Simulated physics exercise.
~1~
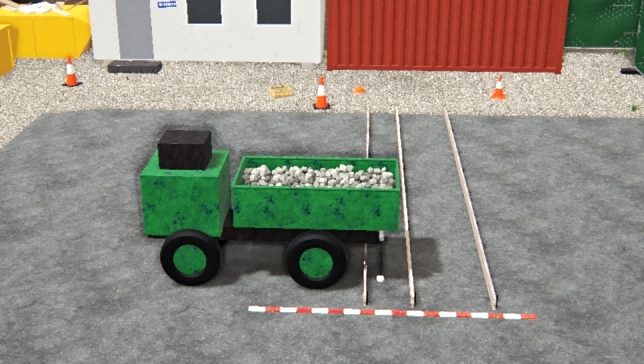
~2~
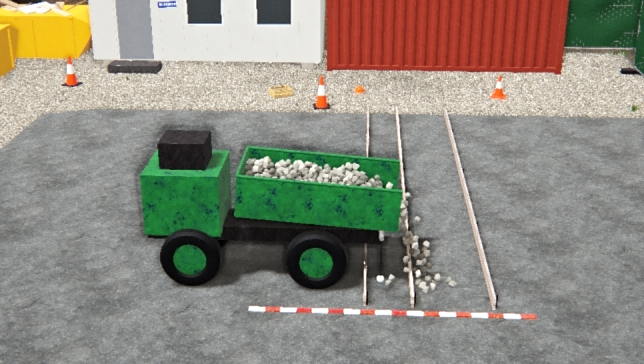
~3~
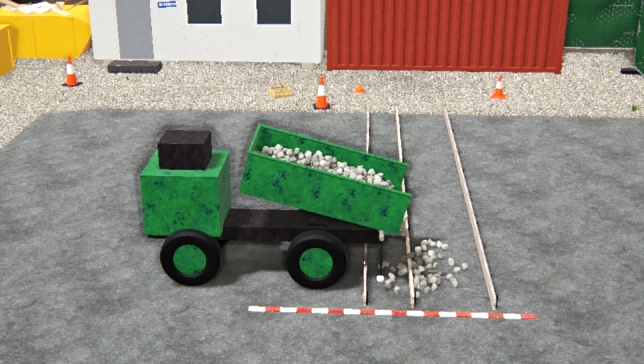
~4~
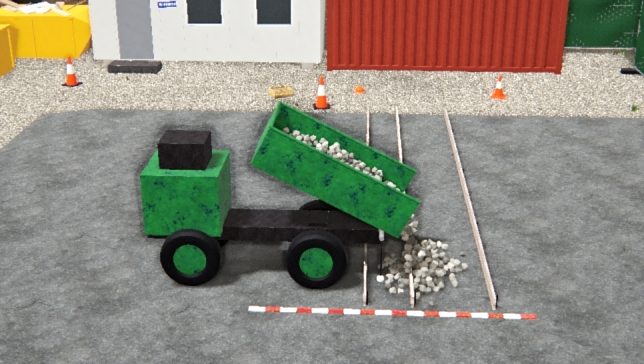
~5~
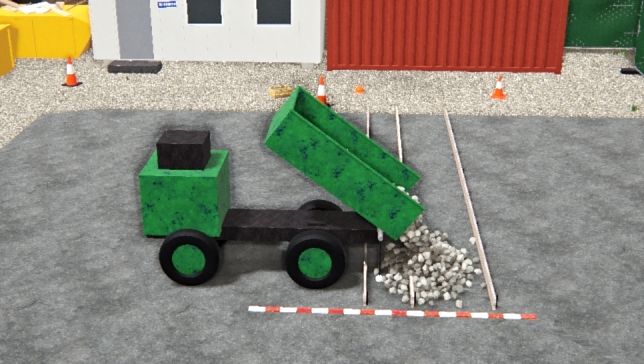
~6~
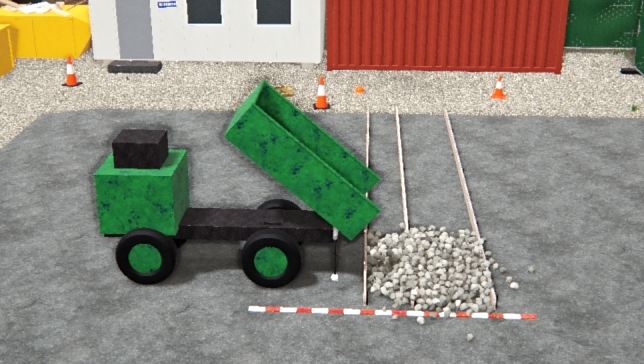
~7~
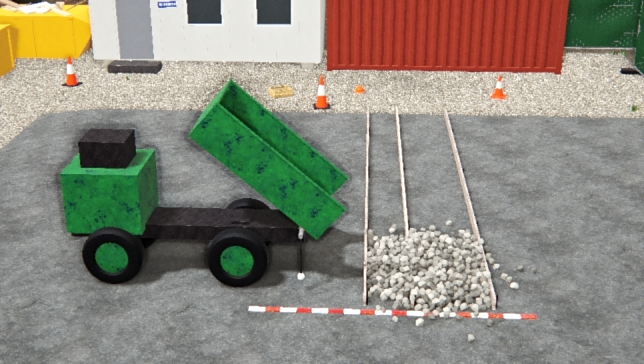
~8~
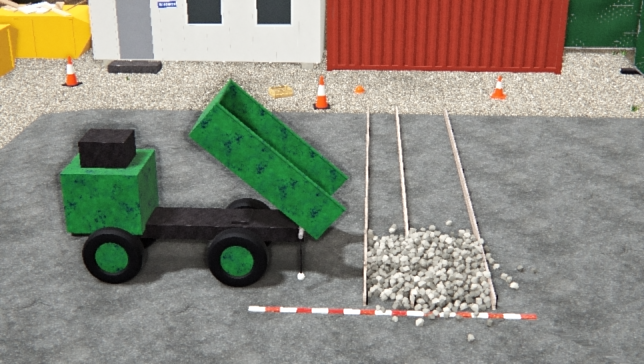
A green tipper truck raises its body and pours pale stones off the back onto grey ground marked by thin planks, then rolls left with the body still raised, leaving a low heap between the planks, mostly in the right-hand bay, with a few stones scattered beyond.
